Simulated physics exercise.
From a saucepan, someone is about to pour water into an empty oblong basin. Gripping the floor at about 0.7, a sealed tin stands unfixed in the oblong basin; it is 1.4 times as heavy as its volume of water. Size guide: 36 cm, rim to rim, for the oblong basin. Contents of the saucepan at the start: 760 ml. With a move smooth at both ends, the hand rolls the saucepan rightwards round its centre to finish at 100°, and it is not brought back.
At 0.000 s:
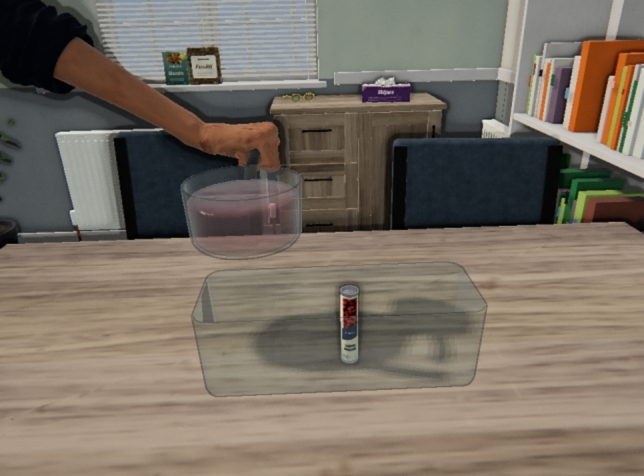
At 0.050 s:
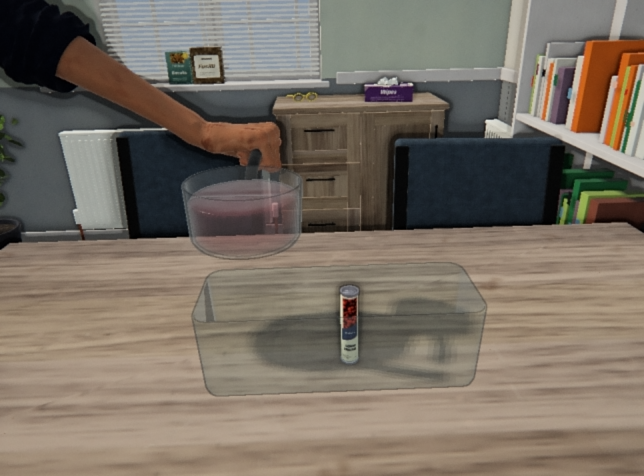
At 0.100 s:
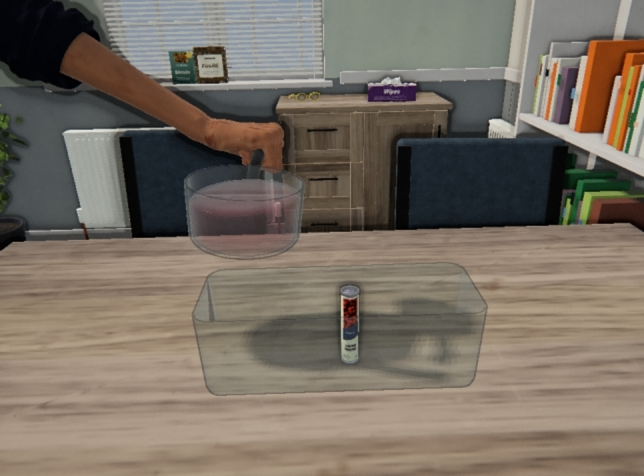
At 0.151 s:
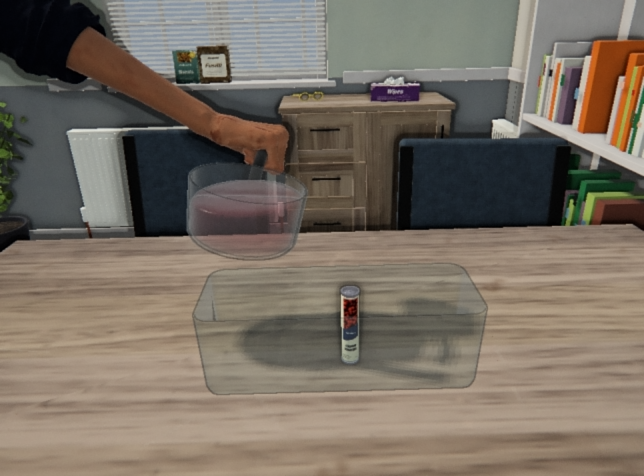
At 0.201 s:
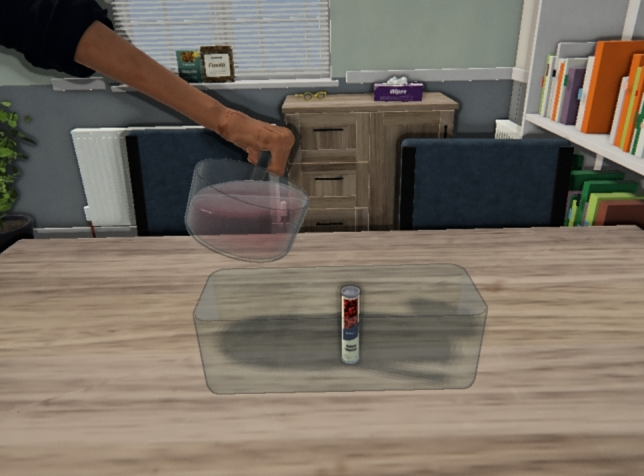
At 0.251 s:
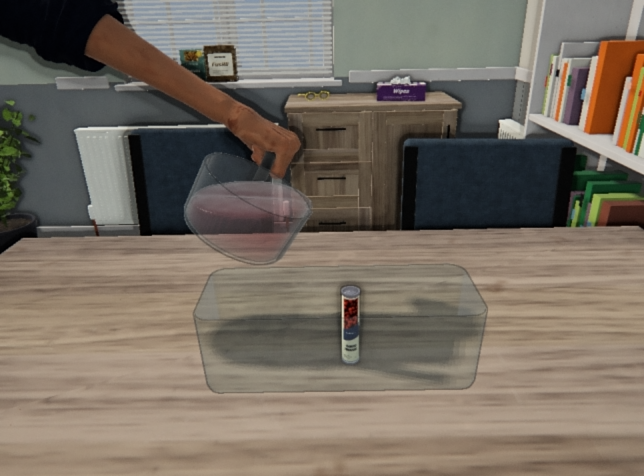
The clip shows a hand holding a clear round container of pinkish liquid above a wooden table, behind a transparent oblong basin with a small upright tin, then gradually tilting the container to the right while the liquid shifts inside.
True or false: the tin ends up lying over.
True.
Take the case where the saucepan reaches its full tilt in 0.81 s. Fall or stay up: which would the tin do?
Well, the tin simply tips.
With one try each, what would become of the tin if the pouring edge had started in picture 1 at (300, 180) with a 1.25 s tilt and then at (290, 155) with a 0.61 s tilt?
Run one: It does not tip. Run two: It tumbles.
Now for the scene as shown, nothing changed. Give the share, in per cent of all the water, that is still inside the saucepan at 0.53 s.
Portion remaining: Approx. 34 per cent.
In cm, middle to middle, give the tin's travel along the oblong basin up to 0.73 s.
Estimate: Around 1 cm.
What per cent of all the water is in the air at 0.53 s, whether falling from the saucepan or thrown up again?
Share: Roughly 36 per cent.
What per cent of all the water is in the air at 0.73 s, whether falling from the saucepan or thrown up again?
About 6 percent.
By 0.53 s the tilt is 89° and 33 per cent is still to pour; the tin stands where it began.
By 0.73 s the tilt is 100° and 8 per cent is still to pour; the tin leans 11°.
By 0.94 s the tilt is 100° and 1 per cent is still to pour; the tin lies on its side.
By 1.17 s the tilt is 100° and 0 per cent is still to pour; the tin lies on its side.
At rest the tin lies on its side.
